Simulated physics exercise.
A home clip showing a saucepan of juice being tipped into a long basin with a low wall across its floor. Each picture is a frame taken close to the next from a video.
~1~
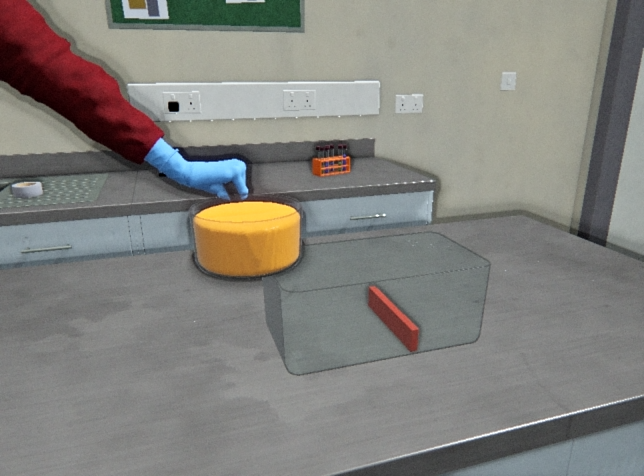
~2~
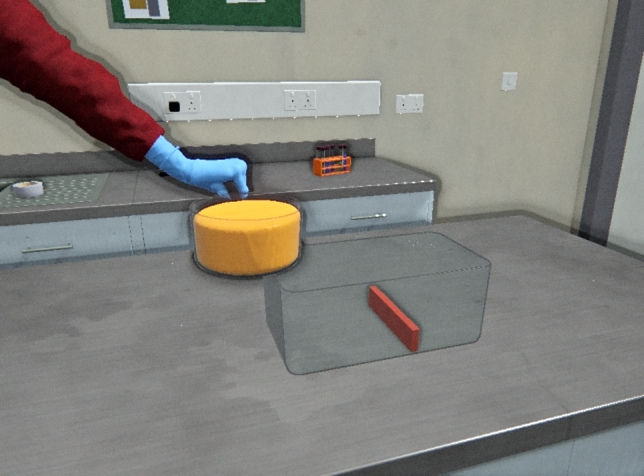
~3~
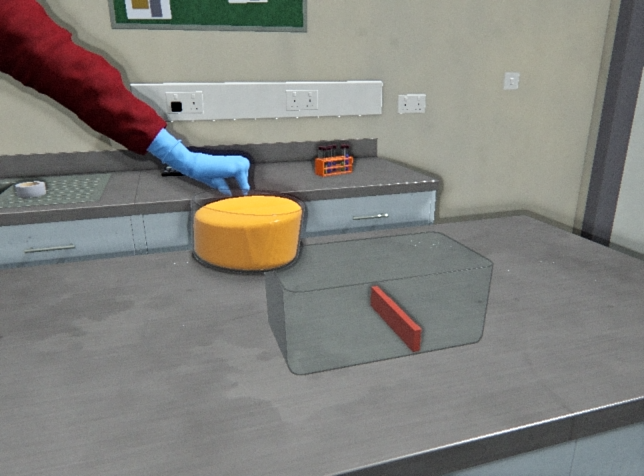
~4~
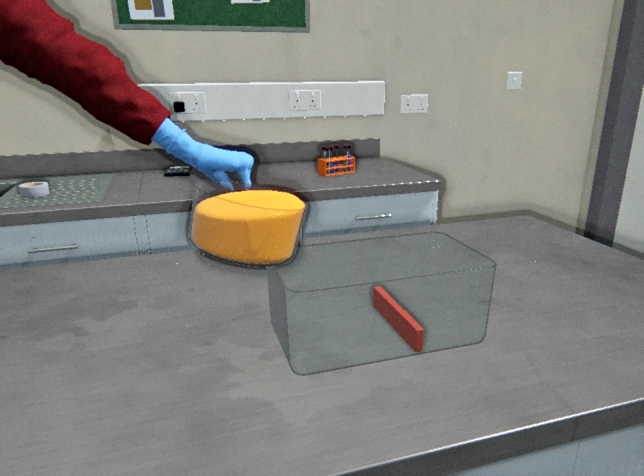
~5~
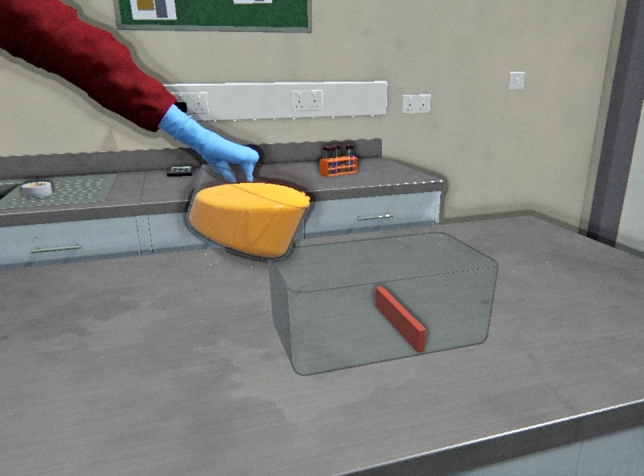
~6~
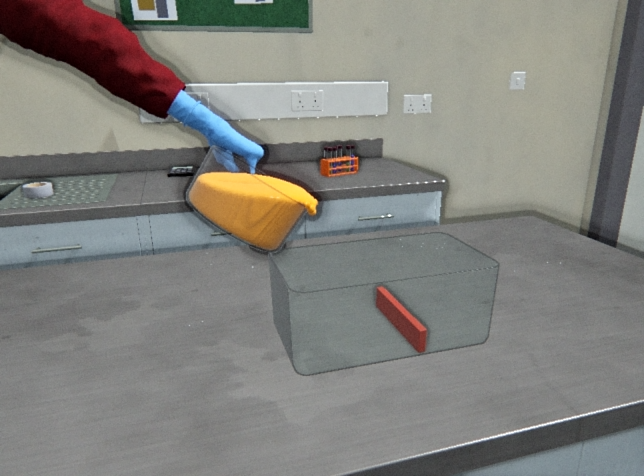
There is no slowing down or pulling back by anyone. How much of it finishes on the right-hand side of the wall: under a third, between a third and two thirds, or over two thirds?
Under a third.
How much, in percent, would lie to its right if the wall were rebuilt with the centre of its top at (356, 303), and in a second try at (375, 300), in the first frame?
70 % then 45 %.
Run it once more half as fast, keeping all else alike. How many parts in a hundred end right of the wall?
Roughly 15 per cent ends up there.
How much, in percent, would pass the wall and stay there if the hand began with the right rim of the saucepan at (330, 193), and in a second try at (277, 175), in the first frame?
In order, roughly 50 percent and 15 percent.
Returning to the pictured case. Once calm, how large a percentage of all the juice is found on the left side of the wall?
I'd put it at around 75 %.
A moment on, the saucepan is tipped on its side and 44 per cent is still to pour, 10 is left of the wall and 0 right of it.
Next, the saucepan is tipped on its side and 7 per cent is still to pour, 62 is left of the wall and 16 right of it.
Then the saucepan is tipped on its side and 1 per cent is still to pour, 70 is left of the wall and 16 right of it.
Later the saucepan is tipped on its side and 0 per cent is still to pour, 77 is left of the wall and 16 right of it.
At rest 73 per cent lies left of the wall, 22 right of it and 5 outside.
